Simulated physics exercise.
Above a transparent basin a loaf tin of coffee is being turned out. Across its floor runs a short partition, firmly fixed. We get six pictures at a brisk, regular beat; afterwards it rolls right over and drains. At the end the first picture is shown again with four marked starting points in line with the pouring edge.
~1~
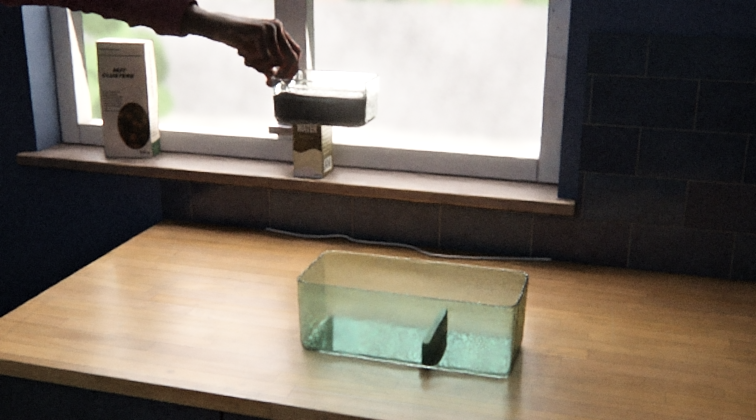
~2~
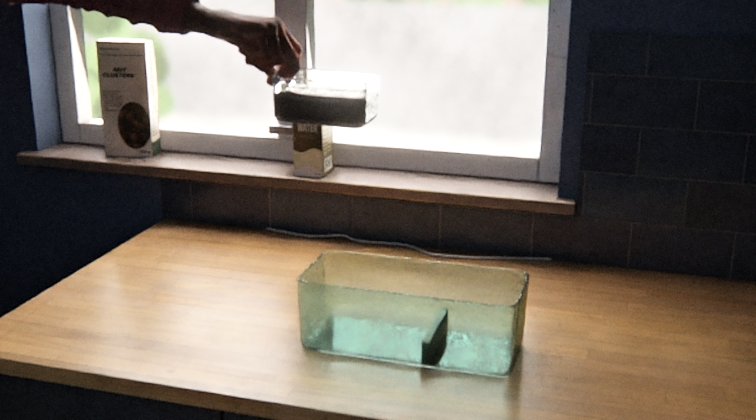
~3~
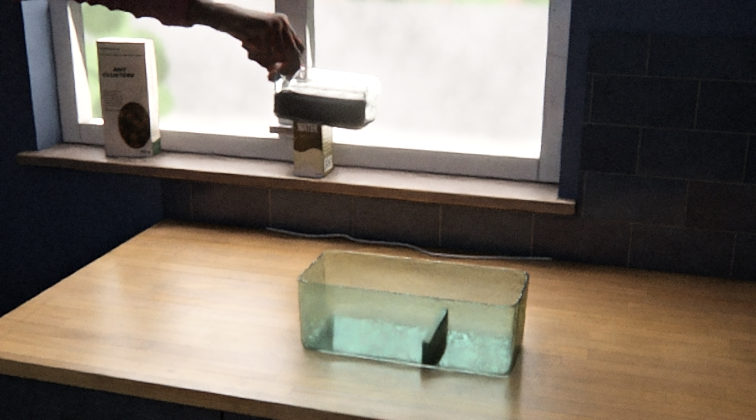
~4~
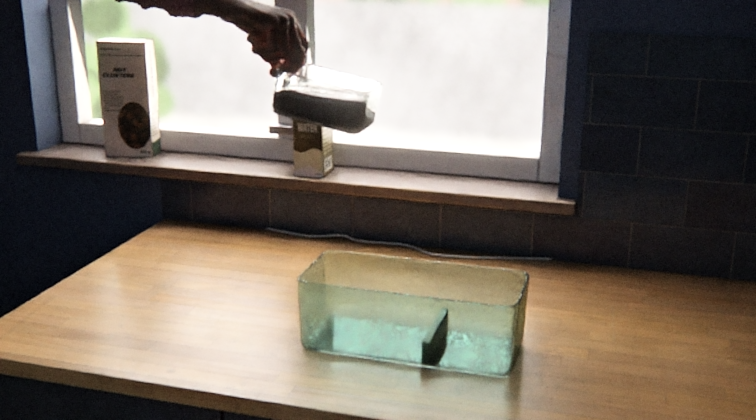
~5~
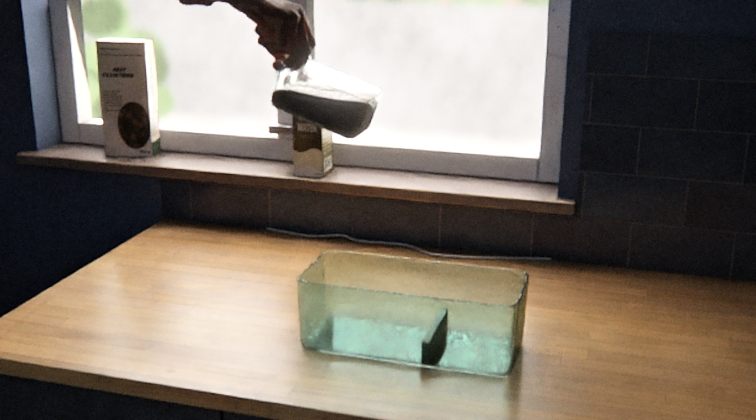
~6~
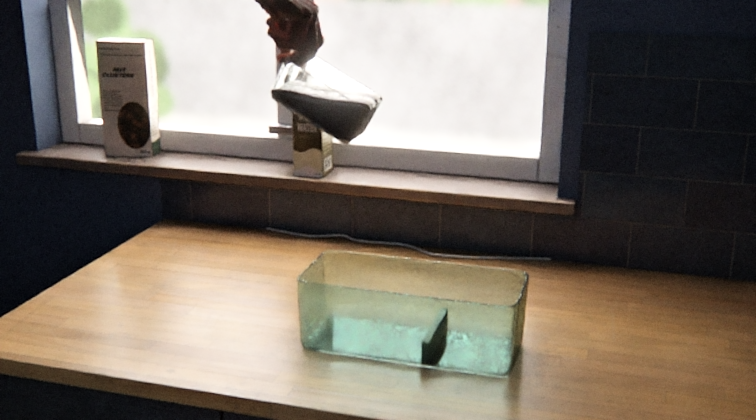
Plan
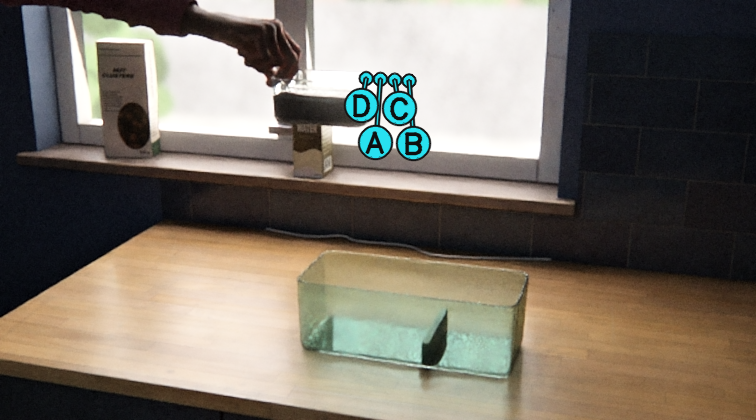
On a wooden kitchen counter by a bright window, a clear basin with a short dark partition across its floor sits still. Above it, a hand holds a clear tin of dark coffee level, then tilts it steadily down to the right until the coffee reaches over the lip.
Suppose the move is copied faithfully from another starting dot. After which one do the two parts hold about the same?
The best dot is A.
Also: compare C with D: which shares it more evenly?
That would be C.
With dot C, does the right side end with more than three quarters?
No, it does not.
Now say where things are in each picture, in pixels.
In the first frame, upright, lip at (370, 78); basin from (302, 346) to (513, 376); top of the wall at (436, 325); nothing has left yet.
In the second frame, upright, lip at (371, 79); nothing has left yet.
In the third frame, tipped about 5°, lip at (373, 82); nothing has left yet.
In the fourth frame, tipped about 11°, lip at (374, 87); nothing has left yet.
In the fifth frame, tipped about 19°, lip at (375, 94); nothing has left yet.
In the sixth frame, tipped about 29°, lip at (375, 103); coffee is over the lip, down to (375, 103).
In cyan, A at (380, 79); B at (409, 80); C at (394, 80); D at (366, 78).
For dot A, about 50 % ends left of the wall and 46 % right of it; 4 % is lost outside.
For dot B, about 32 % ends left of the wall and 63 % right of it; 5 % is lost outside.
For dot C, about 36 % ends left of the wall and 59 % right of it; 5 % is lost outside.
For dot D, about 80 % ends left of the wall and 15 % right of it; 5 % is lost outside.
